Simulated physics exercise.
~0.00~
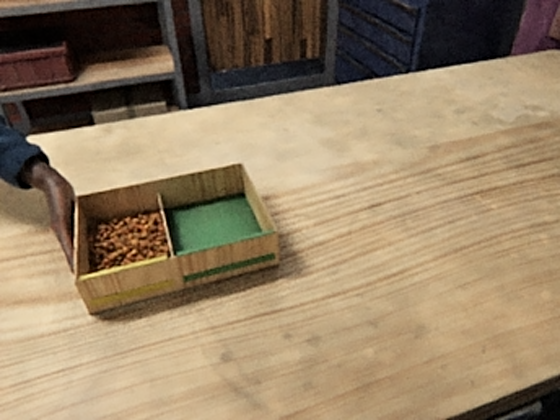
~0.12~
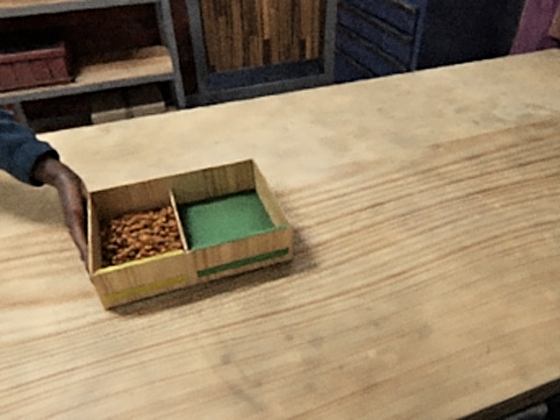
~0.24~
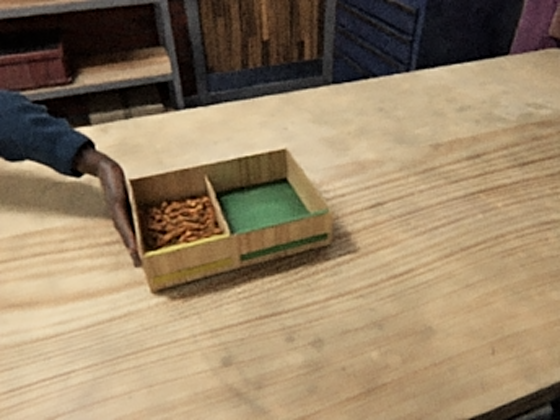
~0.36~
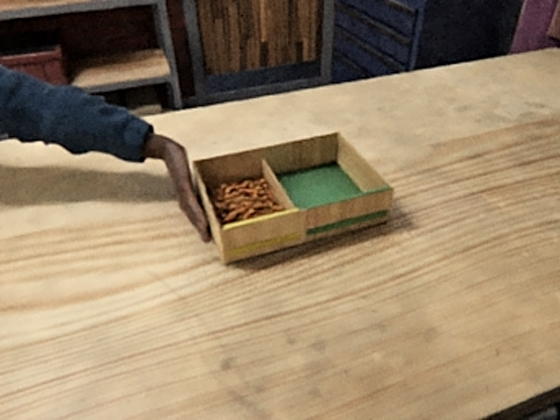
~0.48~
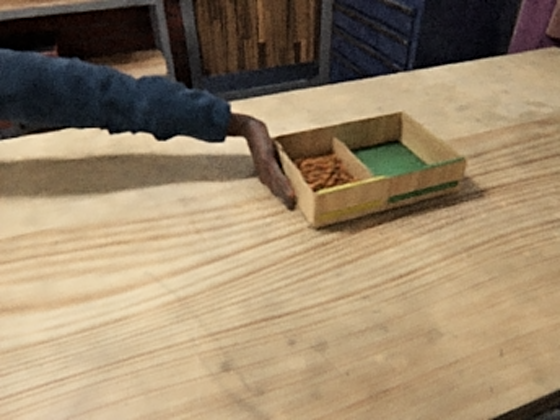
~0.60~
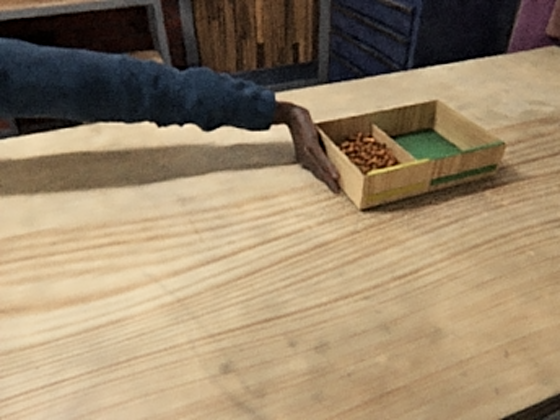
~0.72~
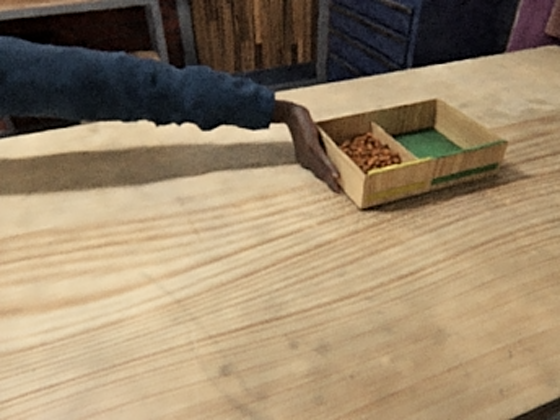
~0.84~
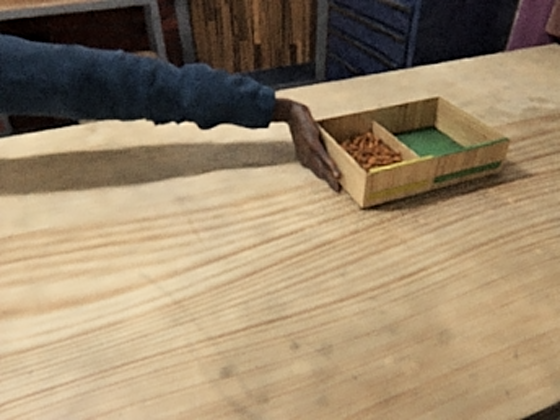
A hand in a dark blue sleeve reaches in from the left and holds the end of a shallow wooden tray on a pale, grained tabletop, seen from above at an angle. The tray has two compartments, with brown kibble filling the left one and a bare green floor in the right. Behind the table stand shelves, a slatted wooden panel and dark blue drawers. The hand pushes the tray rightward and toward the far side of the table, the arm stretching across. The tray then stops at right, the hand still against it, and the kibble remains in its compartment.
